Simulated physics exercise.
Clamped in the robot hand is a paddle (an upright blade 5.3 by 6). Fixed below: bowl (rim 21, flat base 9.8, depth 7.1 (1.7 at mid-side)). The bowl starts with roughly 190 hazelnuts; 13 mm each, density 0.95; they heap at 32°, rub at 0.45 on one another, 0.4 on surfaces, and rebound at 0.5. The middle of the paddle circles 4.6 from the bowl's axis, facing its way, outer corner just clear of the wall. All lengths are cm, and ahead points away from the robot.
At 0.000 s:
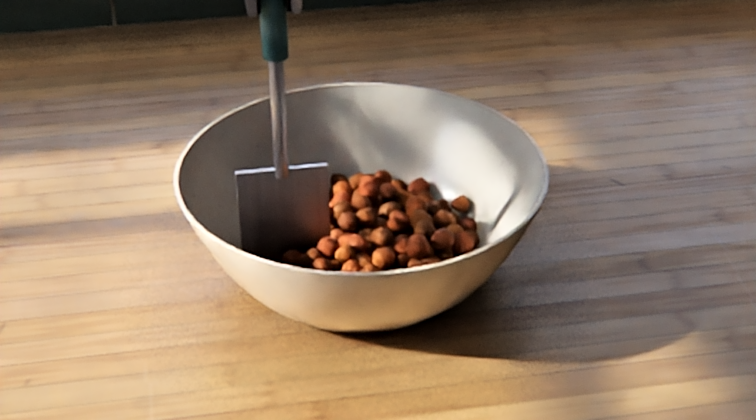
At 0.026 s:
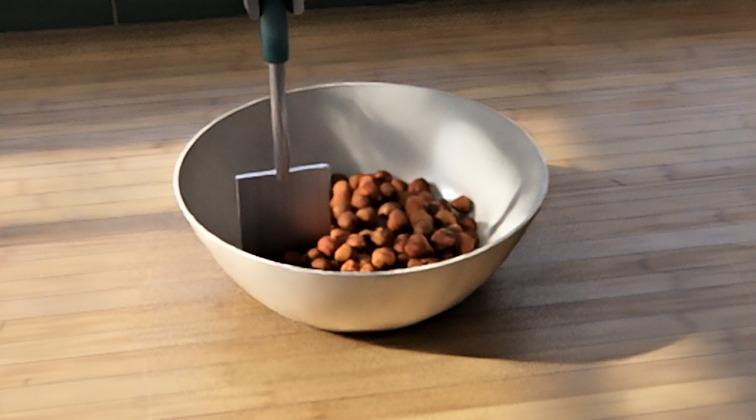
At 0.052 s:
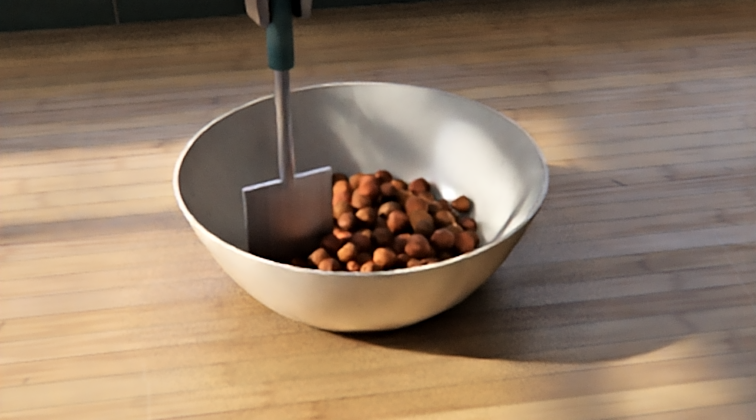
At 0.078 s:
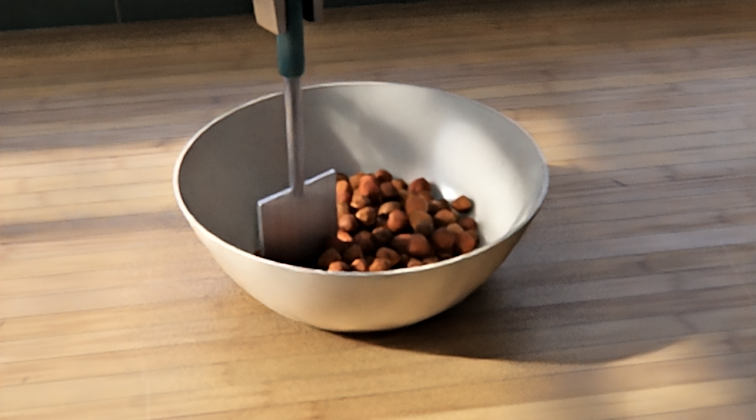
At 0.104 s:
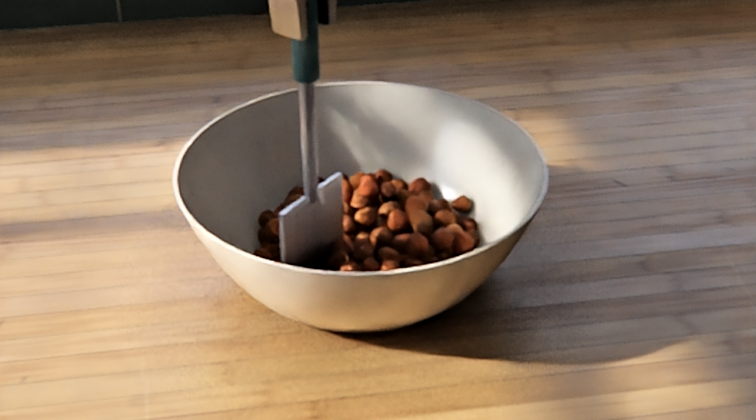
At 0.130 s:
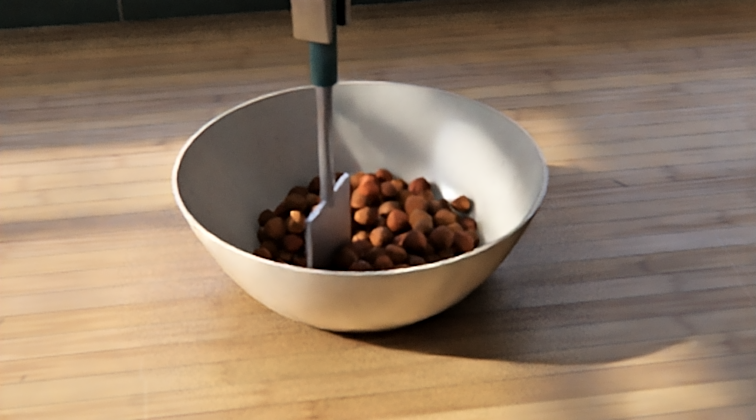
A flat metal paddle held by a robot hand moved a short way rightward through a pale bowl of brown nuts, turning nearly edge-on as more nuts showed on its left.
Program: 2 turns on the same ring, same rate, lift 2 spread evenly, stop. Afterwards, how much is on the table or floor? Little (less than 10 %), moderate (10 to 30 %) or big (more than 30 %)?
Answer: Little; less than 10 % of the hazelnuts finish on the table or floor.
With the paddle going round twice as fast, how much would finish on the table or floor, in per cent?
It would be near 20 per cent.
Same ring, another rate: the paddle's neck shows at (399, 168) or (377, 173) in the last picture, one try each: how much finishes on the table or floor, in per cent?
About 20 and 10 per cent.
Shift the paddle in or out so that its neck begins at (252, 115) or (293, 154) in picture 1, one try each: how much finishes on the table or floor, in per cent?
About 0 and 0 per cent.
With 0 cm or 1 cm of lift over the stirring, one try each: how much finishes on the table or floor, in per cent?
About 5 and 0 per cent.
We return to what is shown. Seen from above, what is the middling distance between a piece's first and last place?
About 6 cm.
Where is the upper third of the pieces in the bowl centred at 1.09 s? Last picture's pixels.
Near (394, 219).
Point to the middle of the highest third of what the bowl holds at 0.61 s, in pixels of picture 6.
At about (256, 194).
After 0.61 s, 319° round, highest piece 8 above the table; 189 in the bowl.
After 1.09 s, 219° round, highest piece 4 above the table; 188 in the bowl, 1 on the table or floor.
After 1.53 s, 0° round, highest piece 4 above the table; 188 in the bowl, 1 on the table or floor.
After 2.23 s, 0° round, highest piece 4 above the table; 188 in the bowl, 1 on the table or floor.
In the end, 188 in the bowl, 1 on the table or floor. That is 1 % on the table or floor.
